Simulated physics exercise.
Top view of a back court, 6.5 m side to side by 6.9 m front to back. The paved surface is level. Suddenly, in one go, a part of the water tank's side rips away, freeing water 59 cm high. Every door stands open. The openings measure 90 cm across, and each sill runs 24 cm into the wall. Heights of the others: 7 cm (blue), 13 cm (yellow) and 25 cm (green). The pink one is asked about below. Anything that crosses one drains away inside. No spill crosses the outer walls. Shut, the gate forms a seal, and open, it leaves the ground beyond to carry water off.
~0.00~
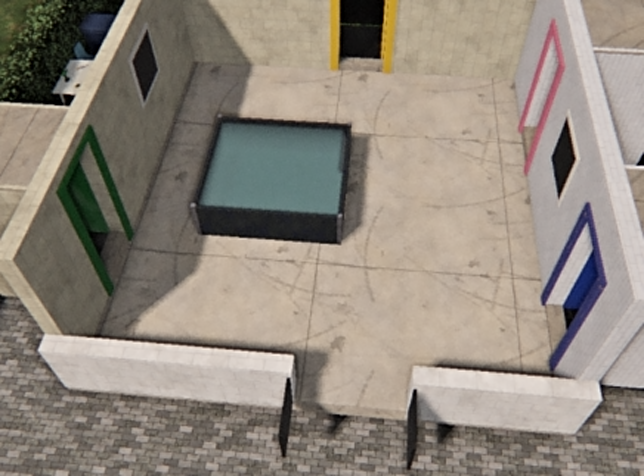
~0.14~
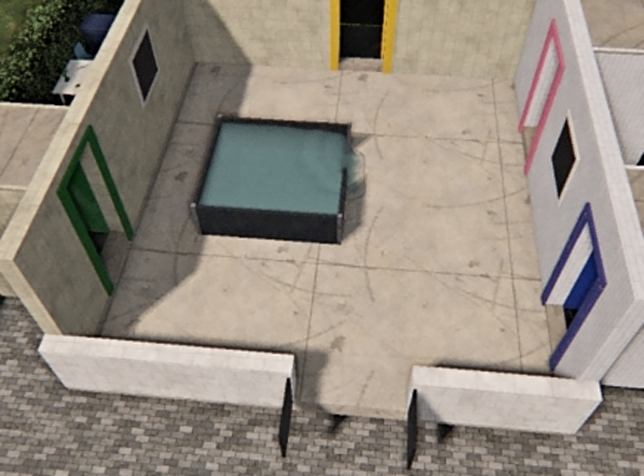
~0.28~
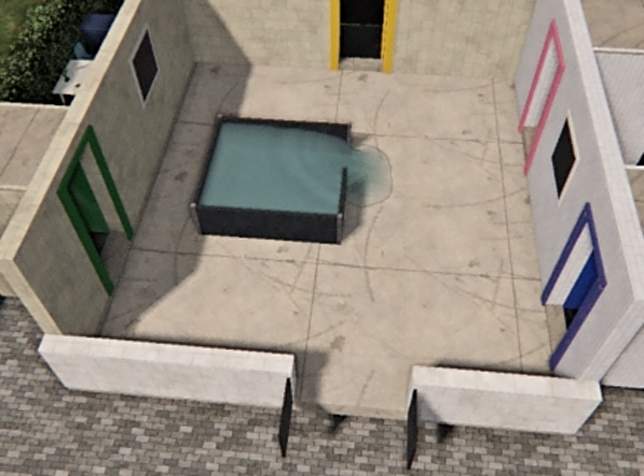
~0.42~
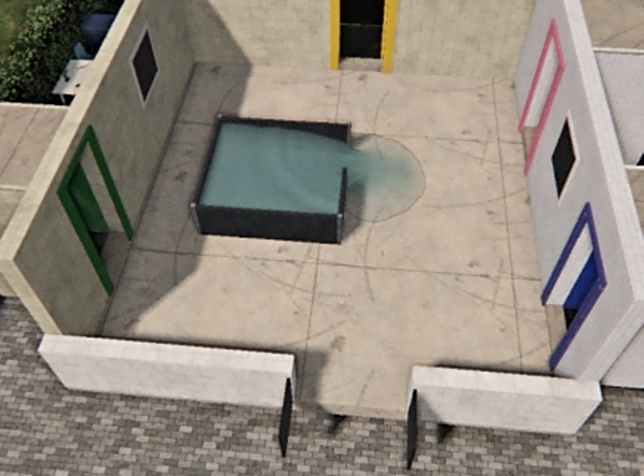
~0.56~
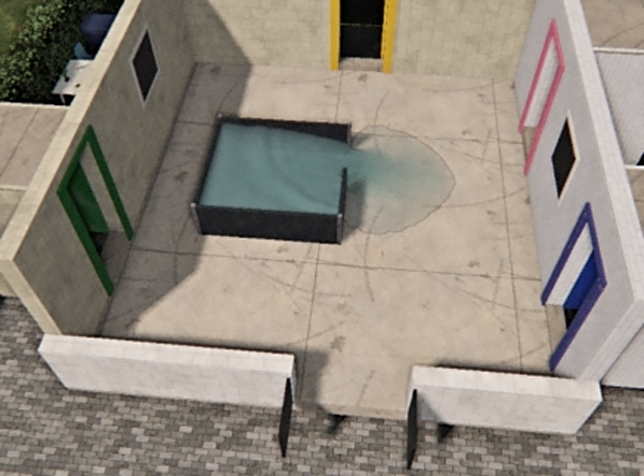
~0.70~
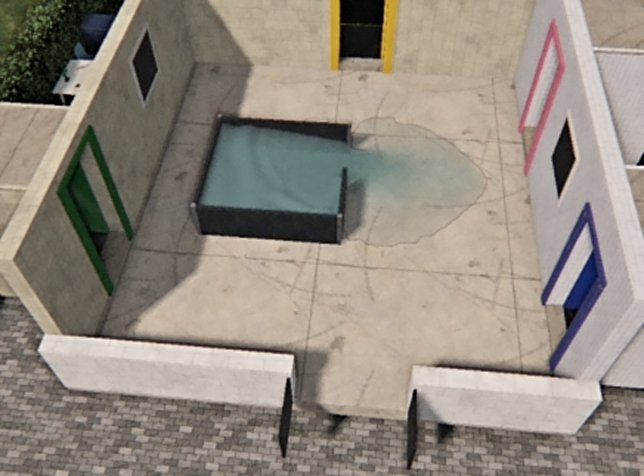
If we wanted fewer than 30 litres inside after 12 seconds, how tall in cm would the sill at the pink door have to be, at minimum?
It would need to be around 17 cm tall.
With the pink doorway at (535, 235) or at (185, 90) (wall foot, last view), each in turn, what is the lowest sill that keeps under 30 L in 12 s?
First place around 13.5 cm, second around 6.5 cm.
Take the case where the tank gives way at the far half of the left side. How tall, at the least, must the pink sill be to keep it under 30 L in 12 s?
Then roughly 6.0 cm.
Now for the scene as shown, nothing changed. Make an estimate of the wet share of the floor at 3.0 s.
Around 35 per cent of the free floor.
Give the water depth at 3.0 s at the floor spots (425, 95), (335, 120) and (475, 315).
Respectively 2 cm, 0 cm and 3 cm.
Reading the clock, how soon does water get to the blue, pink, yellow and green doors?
Blue at 2.2 seconds, pink at 1.1 seconds, yellow at 3.2 seconds, green at 8.5 seconds.
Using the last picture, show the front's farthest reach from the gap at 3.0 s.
The farthest wet point is roughly at (558, 407) in the last view.
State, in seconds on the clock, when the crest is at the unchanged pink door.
At roughly 2.2 s.
After 1.4 s water covers 25 % of the floor, deepest (36 cm) near (351, 168); 17 cm at the pink door, 0 litres in over its 19 cm sill.
After 3.0 s water covers 35 % of the floor, deepest (28 cm) near (517, 98); 21 cm at the pink door, 13 litres in over its 19 cm sill.
After 12.0 s water covers 100 % of the floor, deepest (10 cm) near (85, 365); 7 cm at the pink door, 16 litres in over its 19 cm sill.
At the pink door as built, the water arrived by 1.1 s and peaked near 25 cm at 2.2 s.
With a sill of 14 cm, 69 litres would have come in within the 12 s; with 19 cm, 16 litres. So under 30 litres takes about 17 cm.
